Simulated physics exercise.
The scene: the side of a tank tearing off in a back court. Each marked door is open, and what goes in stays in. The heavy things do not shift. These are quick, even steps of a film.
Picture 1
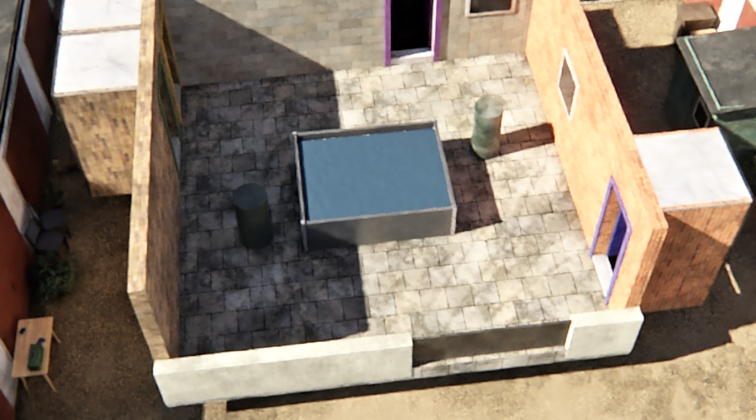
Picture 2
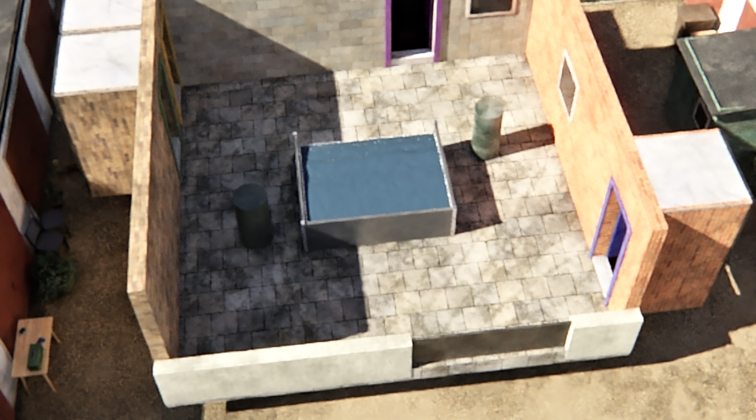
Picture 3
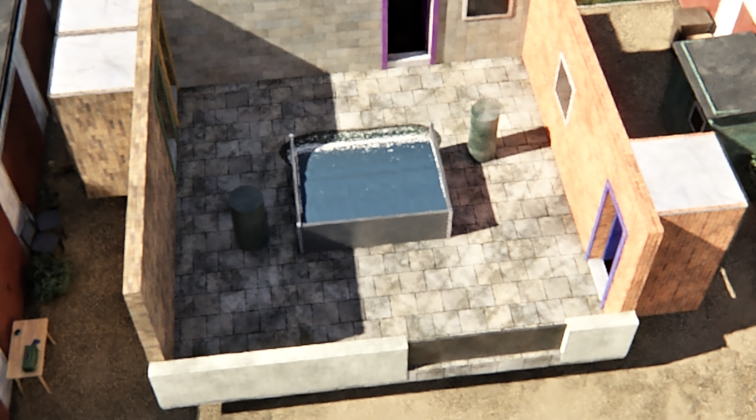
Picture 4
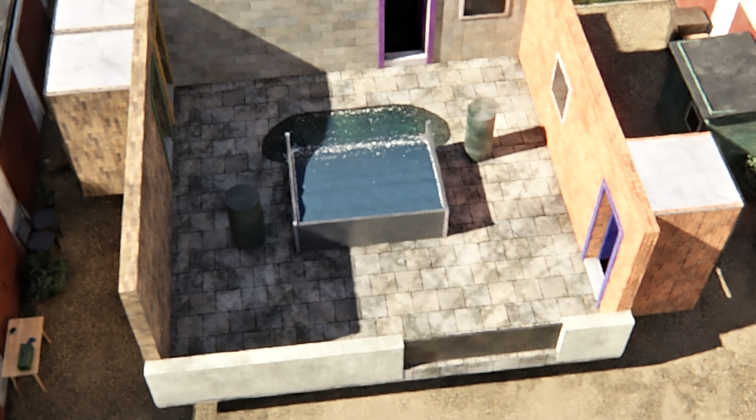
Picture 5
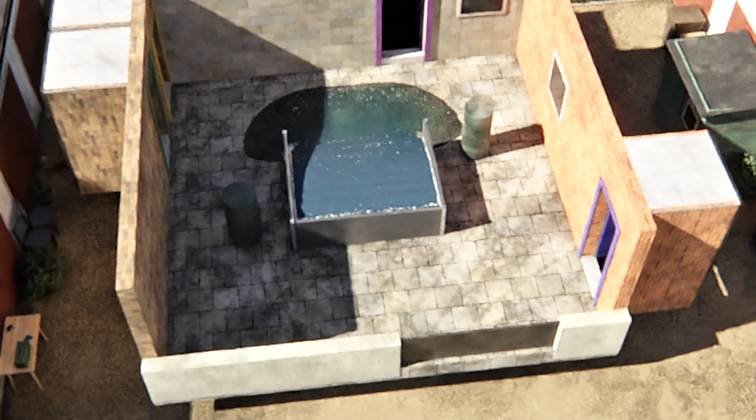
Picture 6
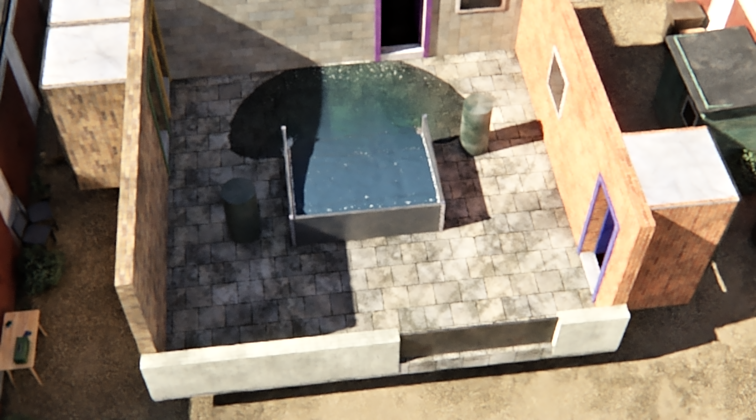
Water pouring from the far side of an open tank in a walled back court, spreading across the paving in a widening pool.
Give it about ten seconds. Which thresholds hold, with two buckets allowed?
One by one: The blue door admits no more than that; the green door admits no more than that; the purple door lets in a lot; the yellow door lets in a lot.
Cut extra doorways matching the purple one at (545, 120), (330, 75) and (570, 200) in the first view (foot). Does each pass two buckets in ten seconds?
In that order: Lets less in, goes over, holds.
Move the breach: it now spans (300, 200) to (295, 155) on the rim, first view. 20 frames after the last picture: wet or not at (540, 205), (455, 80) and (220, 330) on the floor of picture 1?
In that order: No water, dry, under water.
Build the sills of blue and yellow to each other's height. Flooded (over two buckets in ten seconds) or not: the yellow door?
Then: Yellow floods.
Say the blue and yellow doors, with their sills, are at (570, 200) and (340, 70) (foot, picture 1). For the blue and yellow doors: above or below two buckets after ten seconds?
In short: Blue keeps below it; yellow goes over.
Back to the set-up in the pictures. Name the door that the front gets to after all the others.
It is the door marked blue.
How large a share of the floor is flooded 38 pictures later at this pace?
Near 85 in a hundred.
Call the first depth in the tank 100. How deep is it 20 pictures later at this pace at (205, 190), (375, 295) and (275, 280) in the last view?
In that order: 4, 0 and 0 per cent.
A moment on, water covers 25 % of the floor; the blue door not reached, the green door not reached, the purple door over two buckets in, the yellow door not reached.
Next, water covers 30 % of the floor; the blue door not reached, the green door not reached, the purple door far over two buckets in, the yellow door over two buckets in.
Then, water covers 45 % of the floor; the blue door not reached, the green door wet at the sill, nothing in, the purple door far over two buckets in, the yellow door far over two buckets in.
Later, water covers 85 % of the floor; the blue door wet at the sill, nothing in, the green door wet at the sill, nothing in, the purple door far over two buckets in, the yellow door far over two buckets in.
In the end, water covers 100 % of the floor; the blue door wet at the sill, nothing in, the green door wet at the sill, nothing in, the purple door far over two buckets in, the yellow door far over two buckets in.
